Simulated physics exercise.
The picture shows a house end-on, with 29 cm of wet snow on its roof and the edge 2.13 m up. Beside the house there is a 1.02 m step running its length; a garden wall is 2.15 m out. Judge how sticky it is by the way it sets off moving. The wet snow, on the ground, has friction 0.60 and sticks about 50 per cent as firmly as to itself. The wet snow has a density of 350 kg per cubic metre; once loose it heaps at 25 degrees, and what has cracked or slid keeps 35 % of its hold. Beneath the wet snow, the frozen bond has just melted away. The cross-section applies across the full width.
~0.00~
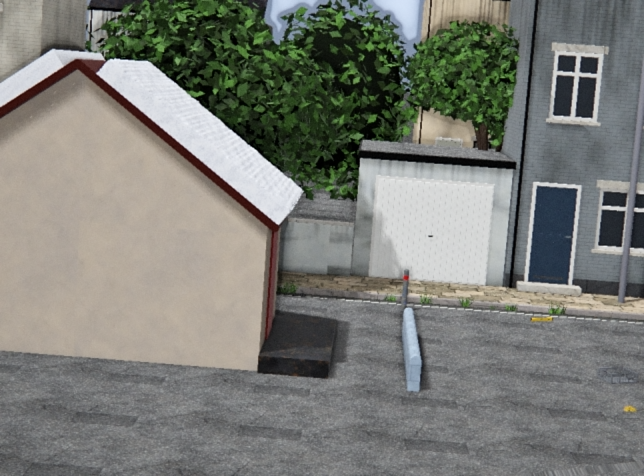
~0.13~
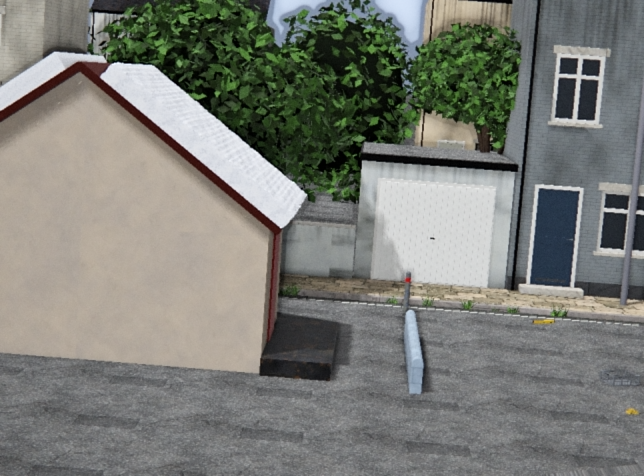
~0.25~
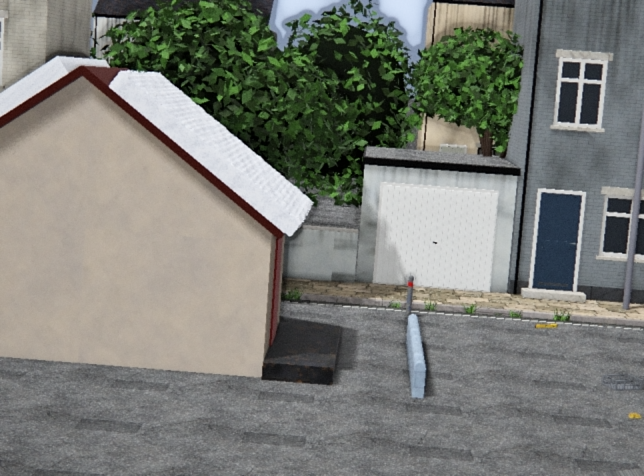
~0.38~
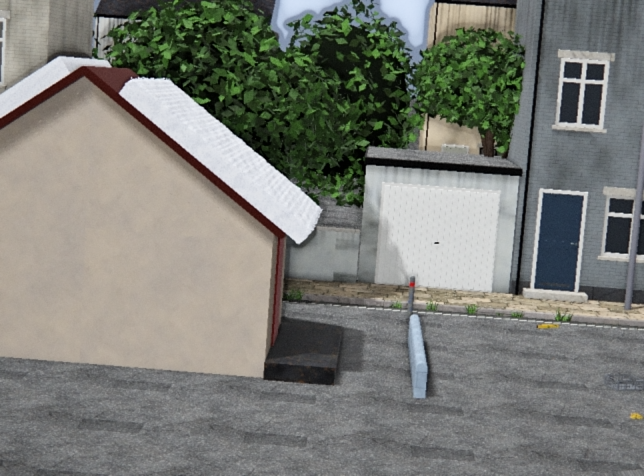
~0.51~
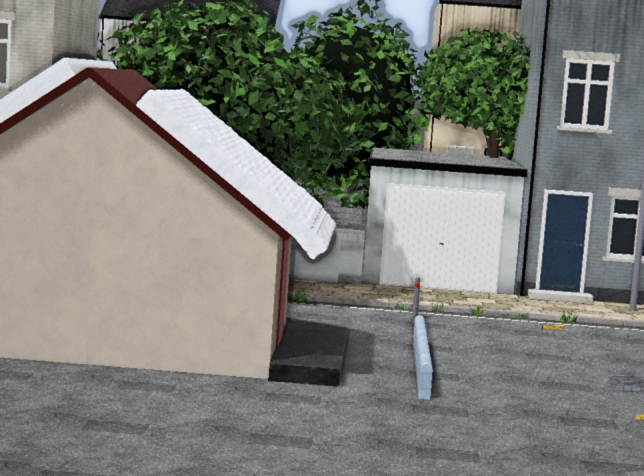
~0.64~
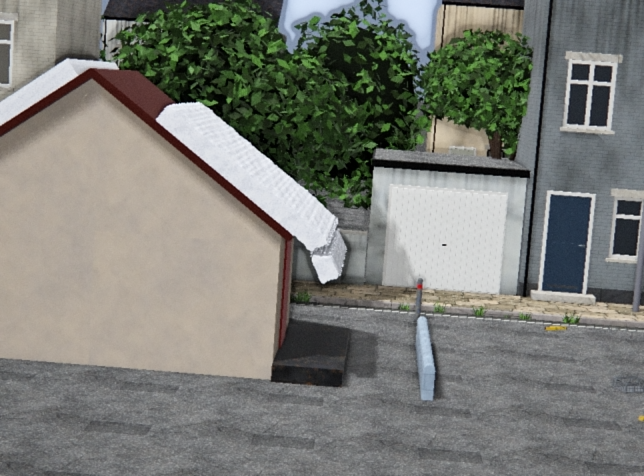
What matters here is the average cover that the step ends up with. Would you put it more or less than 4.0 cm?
I would put it less.
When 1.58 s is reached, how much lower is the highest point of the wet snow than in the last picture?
Around 2.8 metres, give or take.
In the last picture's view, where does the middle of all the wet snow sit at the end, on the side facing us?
I'd put it at around pixel (411, 374).
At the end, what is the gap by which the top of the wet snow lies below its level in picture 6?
Roughly 3.0 m.
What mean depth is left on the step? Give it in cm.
The mean works out to some 1 cm.
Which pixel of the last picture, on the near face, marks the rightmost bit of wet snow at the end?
It shows up near (578, 406) in the last picture.
After 1.07 s, 51 % of the snow is still up on the roof and 49 % is falling or down.
After 1.58 s, none of the snow is still up on the roof and all is falling or down.
After 2.09 s, none of the snow is still up on the roof and all is falling or down.
After 2.60 s, none of the snow is still up on the roof and all is falling or down.
After 2.70 s, none of the snow is still up on the roof and the snow on the step is 9 mm deep on average.
